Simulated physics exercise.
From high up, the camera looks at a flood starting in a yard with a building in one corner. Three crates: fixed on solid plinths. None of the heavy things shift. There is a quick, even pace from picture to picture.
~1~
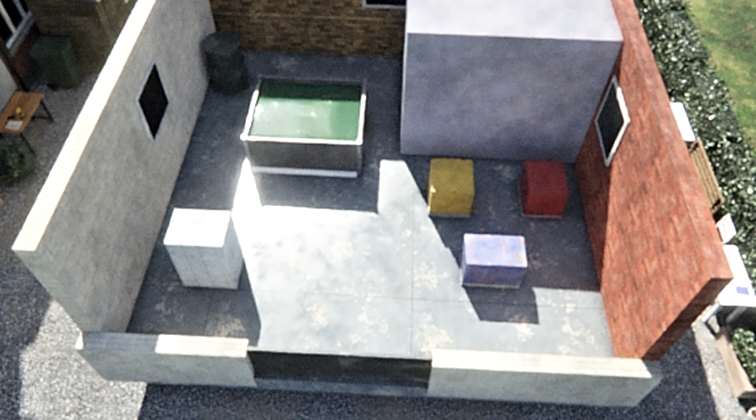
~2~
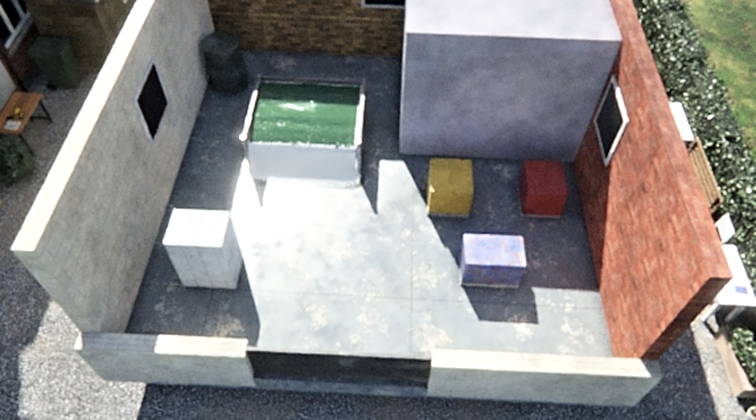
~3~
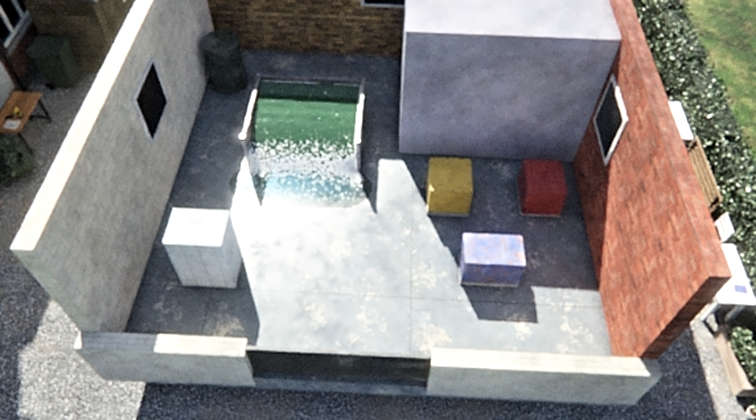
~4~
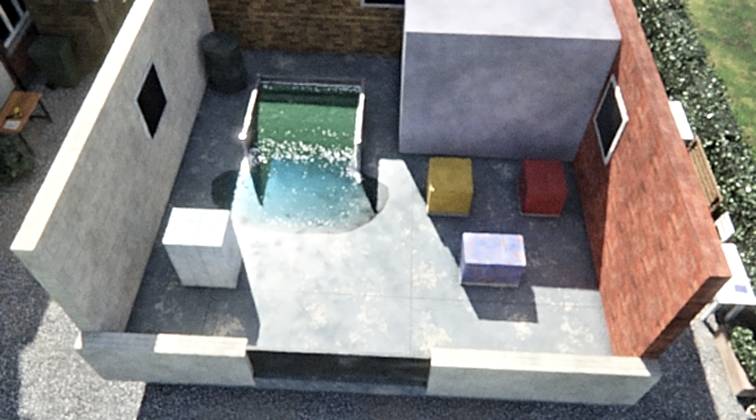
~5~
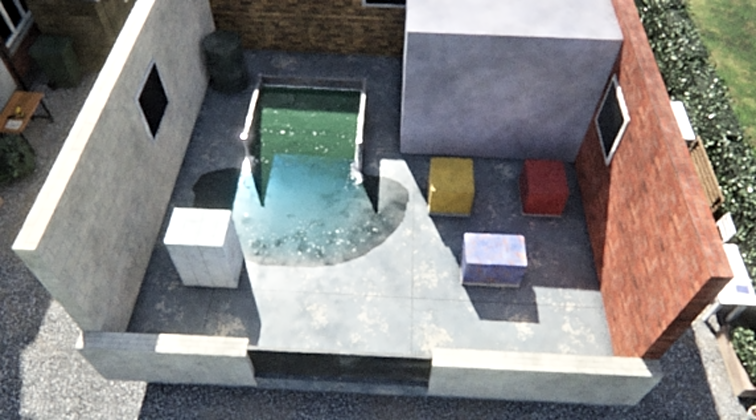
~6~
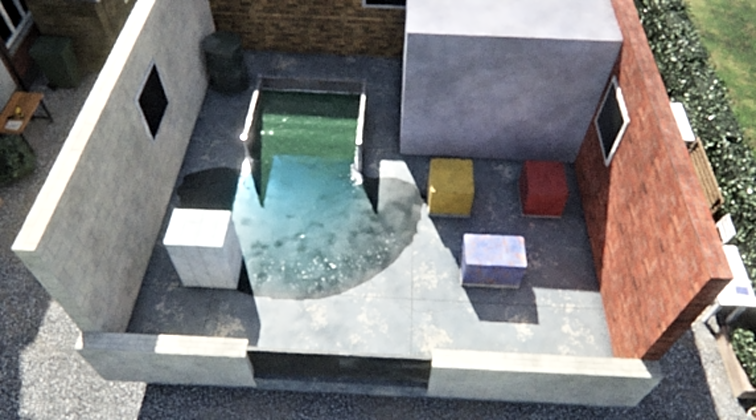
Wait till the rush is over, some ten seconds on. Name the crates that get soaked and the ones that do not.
The yellow crate gets soaked; the red crate gets soaked; the blue crate gets soaked.
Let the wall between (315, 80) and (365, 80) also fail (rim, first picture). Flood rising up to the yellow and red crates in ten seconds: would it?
Result: Yellow crate not reached, red crate not reached.
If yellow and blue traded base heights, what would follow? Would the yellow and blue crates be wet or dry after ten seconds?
After ten seconds the yellow crate is swamped, and the blue crate is swamped.
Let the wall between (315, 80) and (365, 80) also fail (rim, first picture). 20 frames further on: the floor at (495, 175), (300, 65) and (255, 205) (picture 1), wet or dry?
Taking them in turn, I get left untouched, then sodden, then left untouched.
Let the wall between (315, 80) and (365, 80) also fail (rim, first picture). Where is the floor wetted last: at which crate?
It is the one in red.
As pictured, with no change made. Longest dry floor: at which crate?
Result - the red one.
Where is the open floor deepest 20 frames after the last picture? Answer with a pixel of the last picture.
At about (609, 381).
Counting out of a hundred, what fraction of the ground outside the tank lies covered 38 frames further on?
I'd guess some 80 per cent.
A moment on, water covers 40 % of the floor; the yellow crate water round its plinth, the red crate not reached, the blue crate water round its plinth.
Next, water covers 50 % of the floor; the yellow crate water round its plinth, the red crate not reached, the blue crate water round its plinth.
Then, water covers 60 % of the floor; the yellow crate water round its plinth, the red crate not reached, the blue crate water round its plinth.
Later, water covers 80 % of the floor; the yellow crate water round its plinth, the red crate water round its plinth, the blue crate water round its plinth.
In the end, water covers 95 % of the floor; the yellow crate was topped, the red crate was topped, the blue crate was topped.
